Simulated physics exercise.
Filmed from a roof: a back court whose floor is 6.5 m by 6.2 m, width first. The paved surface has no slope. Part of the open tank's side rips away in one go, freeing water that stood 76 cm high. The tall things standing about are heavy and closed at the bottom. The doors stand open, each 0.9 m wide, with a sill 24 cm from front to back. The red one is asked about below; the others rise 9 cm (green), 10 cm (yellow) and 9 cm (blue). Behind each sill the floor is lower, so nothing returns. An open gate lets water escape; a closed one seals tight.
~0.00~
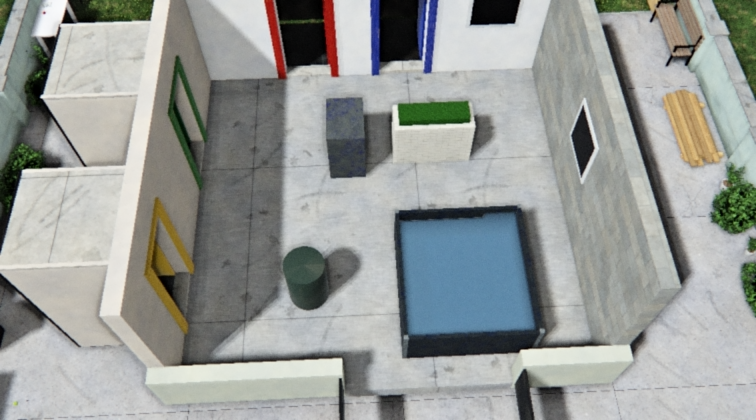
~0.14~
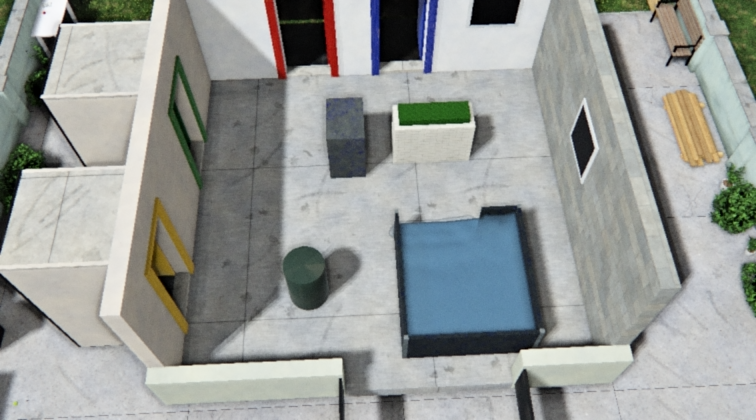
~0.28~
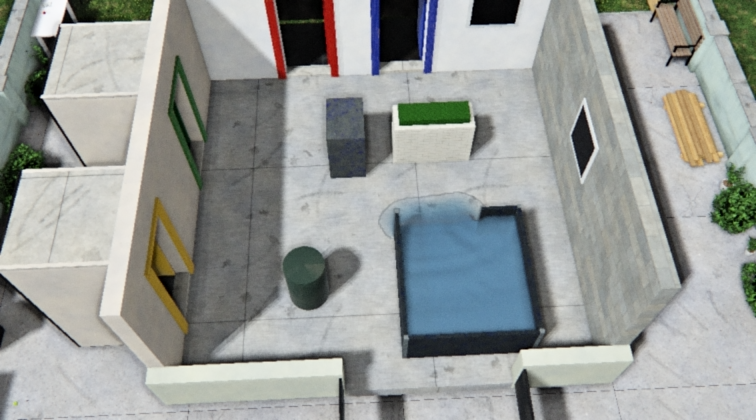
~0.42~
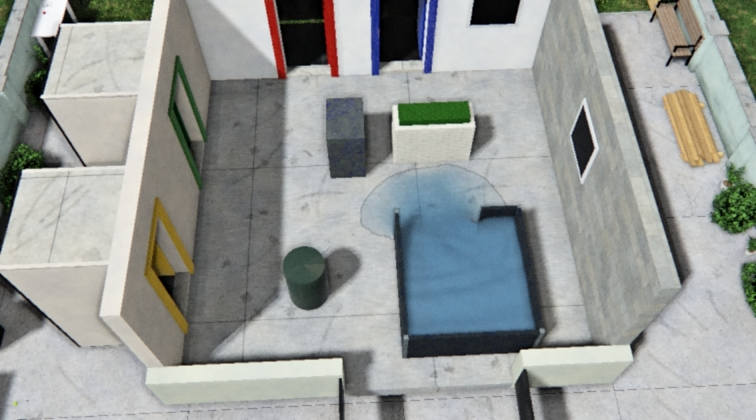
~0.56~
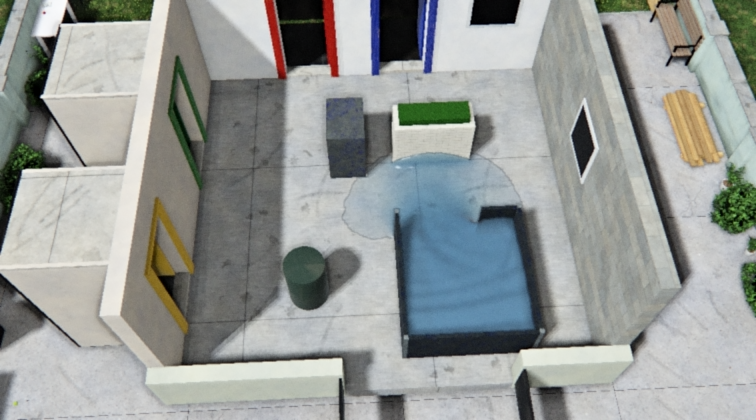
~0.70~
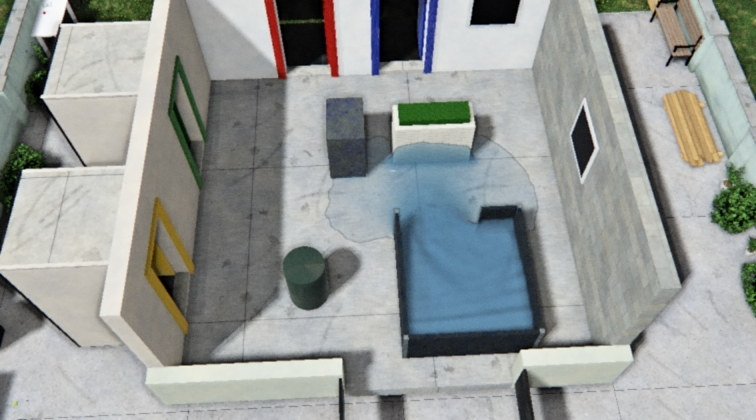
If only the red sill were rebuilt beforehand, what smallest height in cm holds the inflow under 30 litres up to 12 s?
Some 6.5 cm above the ground.
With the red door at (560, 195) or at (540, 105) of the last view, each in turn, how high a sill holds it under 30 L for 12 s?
Roughly 17 and 9.0 cm.
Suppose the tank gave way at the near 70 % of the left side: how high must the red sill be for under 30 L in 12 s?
About 15 cm.
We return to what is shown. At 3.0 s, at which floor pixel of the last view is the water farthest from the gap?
At about (210, 96).
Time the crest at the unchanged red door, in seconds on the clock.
At about 6.5 s.
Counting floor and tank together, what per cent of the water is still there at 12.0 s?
About 88 per cent.
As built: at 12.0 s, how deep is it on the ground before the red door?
About 7.5 cm.
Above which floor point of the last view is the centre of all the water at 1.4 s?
Near (448, 245).
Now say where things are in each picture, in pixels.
The first picture shows the open tank at (465, 271) is whole and still, 76 cm deep; the red door at (304, 40) is dry.
In the second picture, water pours out on the far side and has run 0.3 m, to a hidden place; about 6 cm deep outside, 76 cm at the back.
In the third picture, the gap is on the far side, the front 0.8 m out at (446, 197); the back of the open tank holds 76 cm.
In the fourth picture, the front is at (434, 170), 1.4 m from the gap on the far side; 2.6 m2 of floor is wet, 75 cm left at the back.
In the fifth picture, water pours out on the far side and has run 1.7 m, to (390, 158); about 8 cm deep outside, 69 cm at the back.
In the sixth picture, water pours out on the far side and has run 2.1 m, to (380, 141); about 7 cm deep outside, 63 cm at the back; the red door at (304, 40), 4.4 m from the gap, is still 2.1 m from the nearest water.
After 1.4 s water covers 25 % of the floor, deepest (52 cm) near (427, 170); it has not reached the red door.
After 3.0 s water covers 60 % of the floor, deepest (28 cm) near (427, 170); 7 cm at the red door, 0 litres in over its 6 cm sill.
After 12.0 s water covers 100 % of the floor, deepest (12 cm) near (399, 340); 7 cm at the red door, 36 litres in over its 6 cm sill.
At the red door as built, the water arrived by 1.9 s and peaked near 10 cm at 6.6 s.
Run again over the same 12 s with other heights there, 45 litres in over 5.5 cm, 21 litres over 7 cm. The limit of 30 litres is kept from about 6.5 cm up.
